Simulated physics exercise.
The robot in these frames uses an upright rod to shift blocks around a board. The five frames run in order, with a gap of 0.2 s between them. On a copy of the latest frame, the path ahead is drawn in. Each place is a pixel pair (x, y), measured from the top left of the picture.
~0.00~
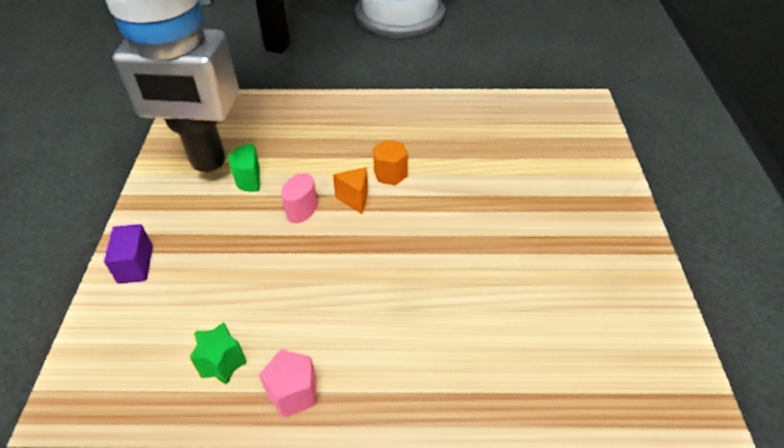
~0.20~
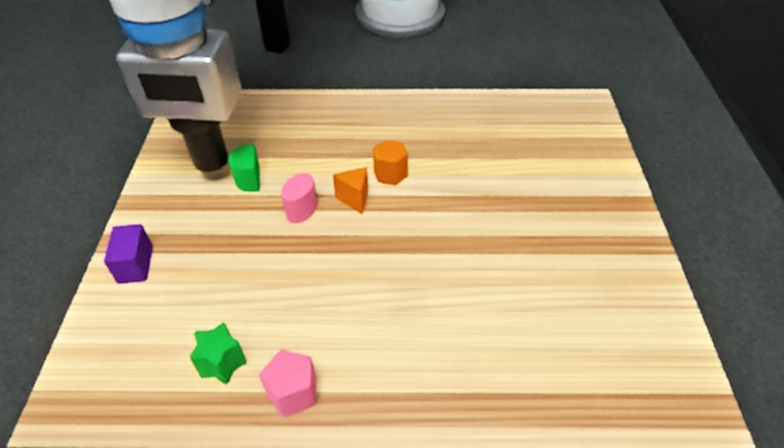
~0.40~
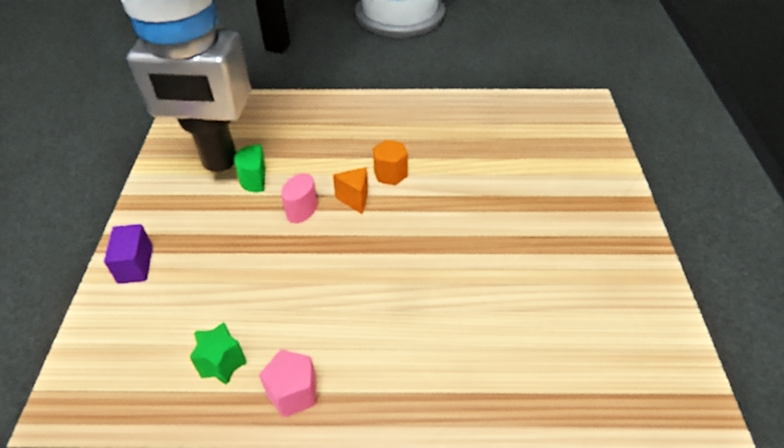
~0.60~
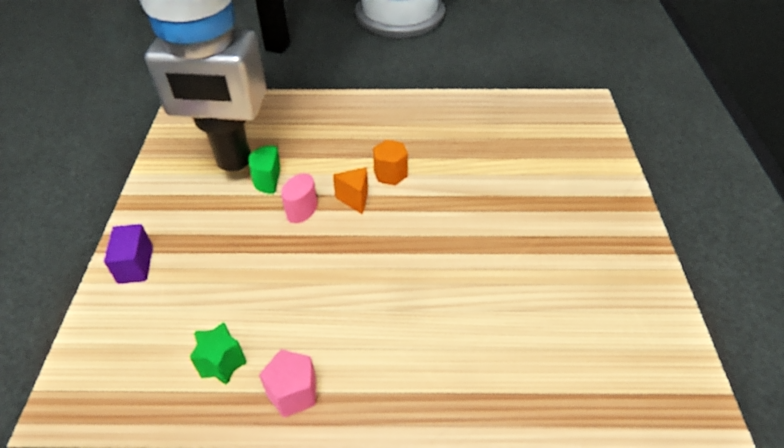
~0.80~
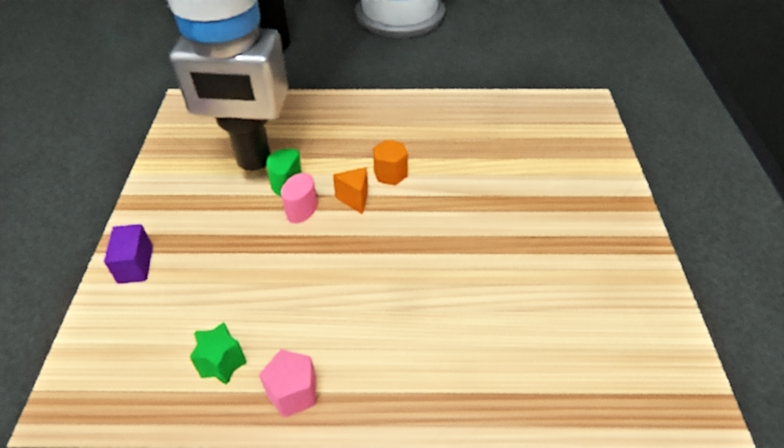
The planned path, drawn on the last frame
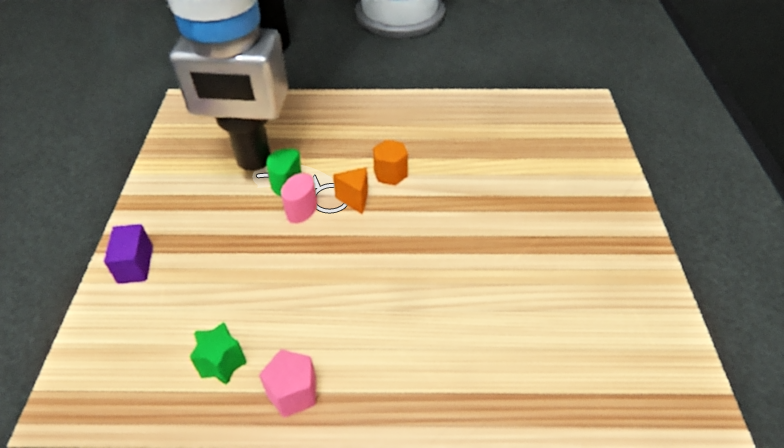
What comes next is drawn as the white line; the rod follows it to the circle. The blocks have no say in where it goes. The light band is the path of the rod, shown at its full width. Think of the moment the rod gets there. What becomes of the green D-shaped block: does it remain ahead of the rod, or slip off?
The rod still has the green D-shaped block in front of it when the path ends.
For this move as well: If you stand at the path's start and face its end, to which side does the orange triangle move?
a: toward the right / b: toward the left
The answer is a.
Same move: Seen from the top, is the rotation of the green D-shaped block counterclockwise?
Short answer: No.
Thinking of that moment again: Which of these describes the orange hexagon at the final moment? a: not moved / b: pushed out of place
(a)
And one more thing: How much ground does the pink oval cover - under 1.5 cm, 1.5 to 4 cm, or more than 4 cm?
The middle band: 1.5 to 4 cm.
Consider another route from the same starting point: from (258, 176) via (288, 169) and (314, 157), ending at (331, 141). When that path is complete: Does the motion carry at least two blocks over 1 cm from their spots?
The answer is no.
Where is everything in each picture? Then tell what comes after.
Lower end of the rod (208, 162), tops of blocks, green D-shaped block (243, 157), pink oval (298, 186), orange triangle (353, 177), orange hexagon (390, 150), in the first picture.
Rod (211, 162), blocks as before, in the second picture.
Rod (220, 162), green D-shaped block (248, 157), in the third picture.
Rod (234, 161), green D-shaped block (262, 158), in the fourth picture.
Rod (254, 161), green D-shaped block (281, 160), pink oval (298, 186), orange triangle (353, 177), orange hexagon (390, 150), in the fifth picture.
The drawn path runs from (258, 176) through (287, 175) and (312, 183) to (331, 198).
The first path, step by step. Halfway along, rod (299, 163); green D-shaped block (319, 170), turned 55° clockwise; pink oval (304, 192), turned 25° clockwise.
At the end, rod (329, 183); green D-shaped block (350, 193), turned 65° clockwise; pink oval (312, 204), turned 95° clockwise; orange triangle (383, 197), turned 75° anticlockwise; orange hexagon not moved.
